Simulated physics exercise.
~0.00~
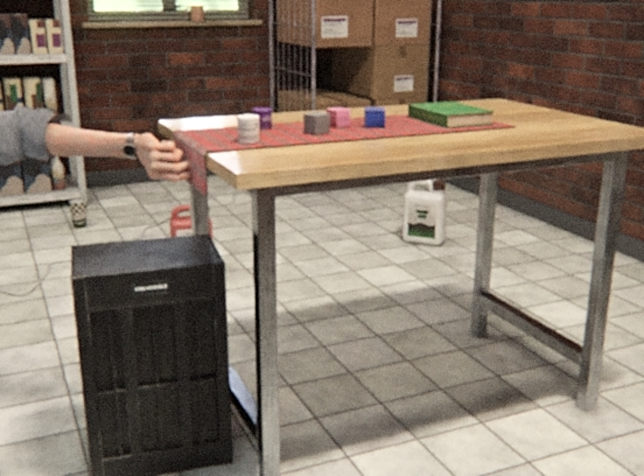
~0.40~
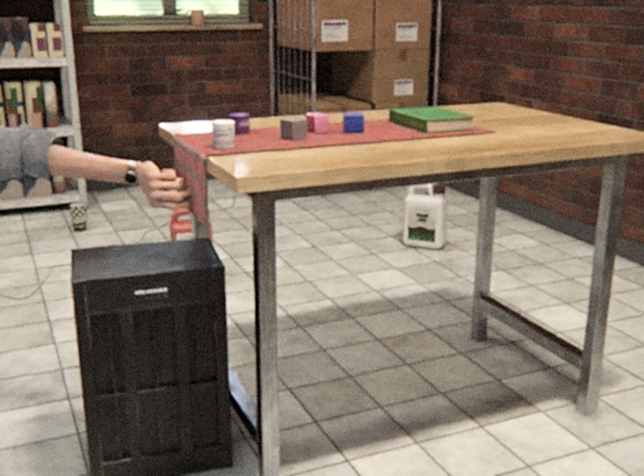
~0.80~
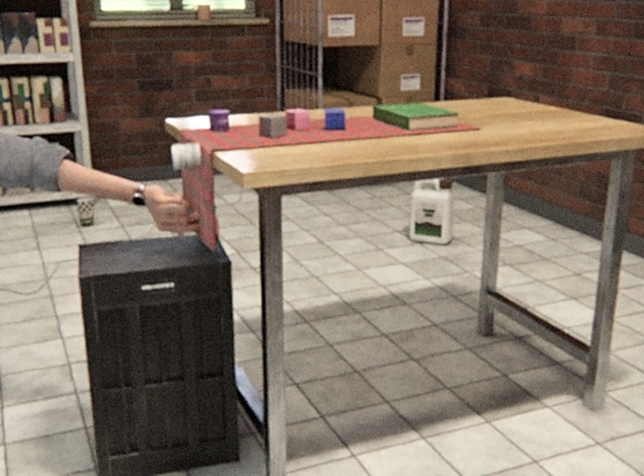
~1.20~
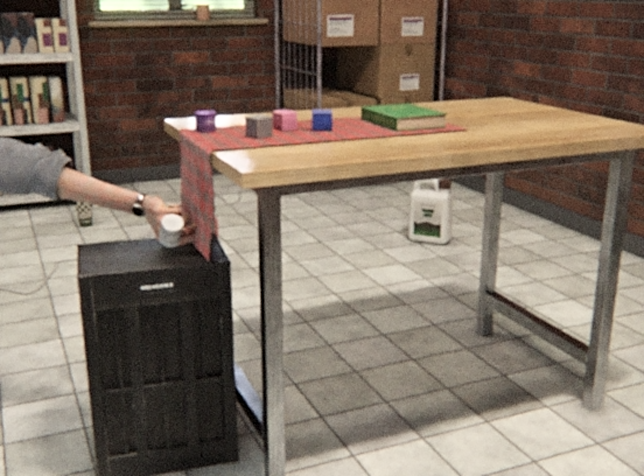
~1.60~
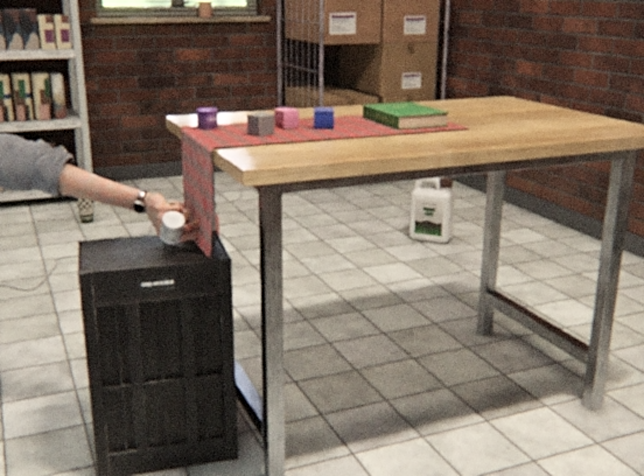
A hand pulls the red runner down to the black crate, tipping off a white pot.
